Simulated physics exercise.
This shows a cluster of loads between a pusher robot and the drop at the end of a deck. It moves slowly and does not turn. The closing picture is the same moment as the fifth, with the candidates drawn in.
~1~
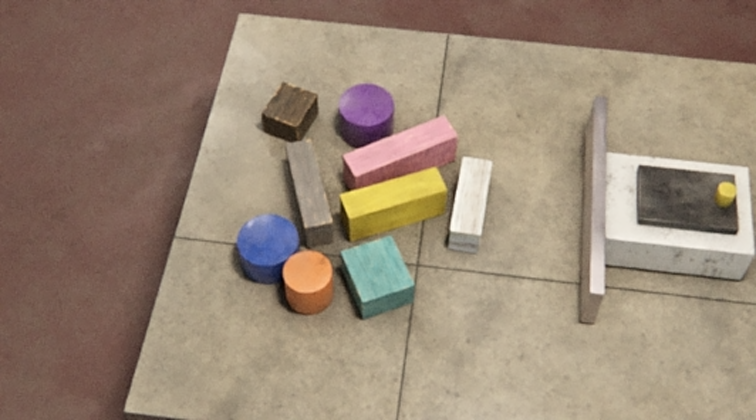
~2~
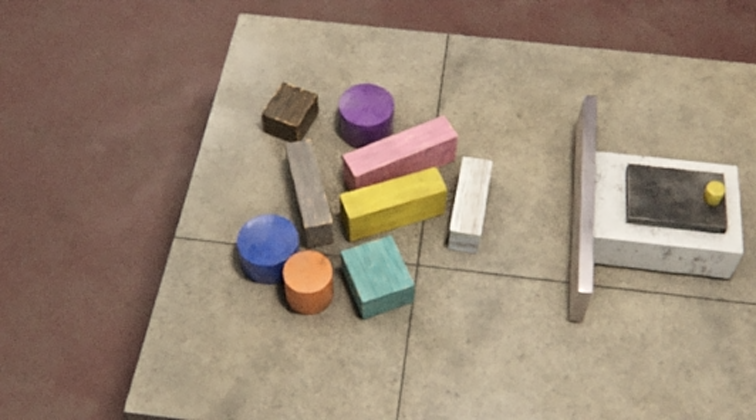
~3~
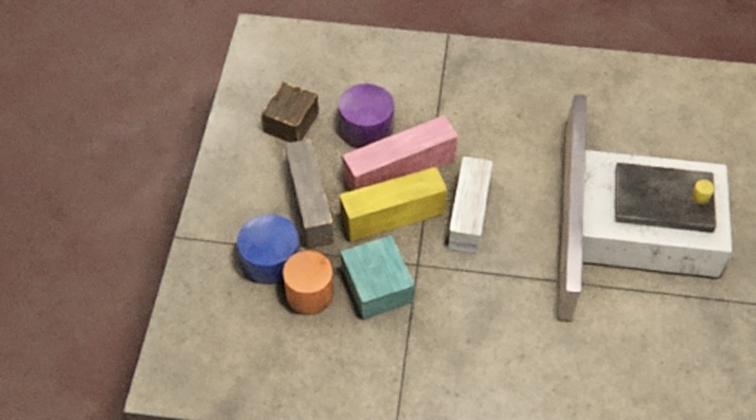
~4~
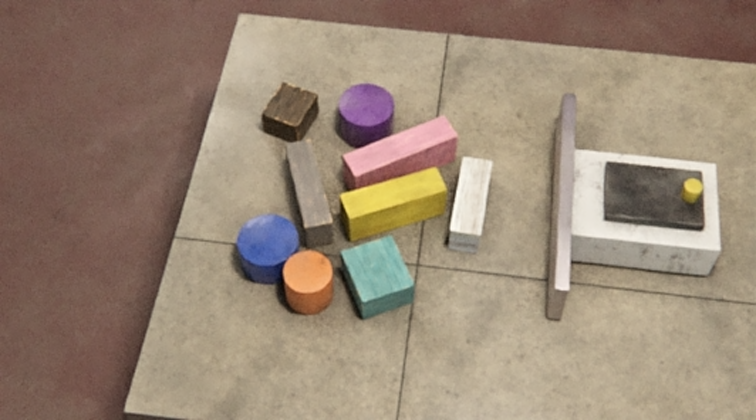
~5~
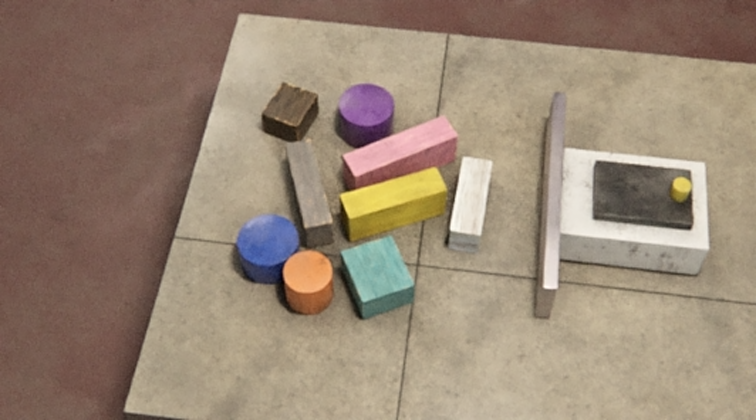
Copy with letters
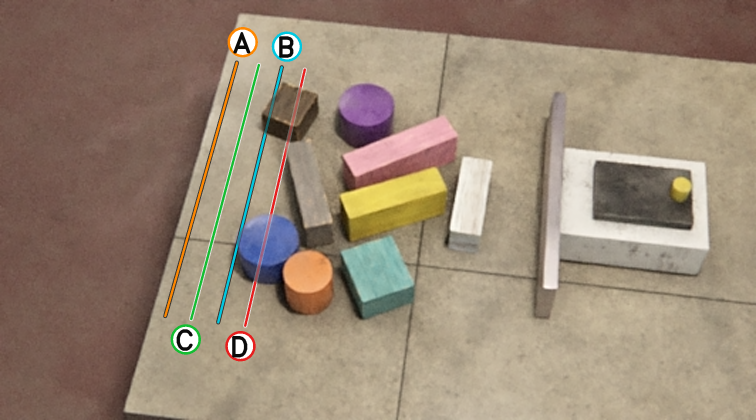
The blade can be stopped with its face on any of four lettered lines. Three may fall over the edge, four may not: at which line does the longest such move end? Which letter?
B.
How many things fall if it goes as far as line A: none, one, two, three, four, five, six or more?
By then, six or more.
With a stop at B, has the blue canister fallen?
Yes.
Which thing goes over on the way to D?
It is the grey bar.
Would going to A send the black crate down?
By then, yes.
On the marked copy, A at (204, 179); B at (253, 184); C at (228, 181); D at (278, 187).
With B. Early on, robot (524, 180); blue canister (249, 255); grey bar (288, 193).
Further on, robot (414, 168); grey bar (219, 185); blue canister (201, 261).
At the end, robot (330, 159); grey bar over the edge; blue canister over the edge; two fallen.
As for the rest, A drops seven; C drops five; D is within the limit but short.
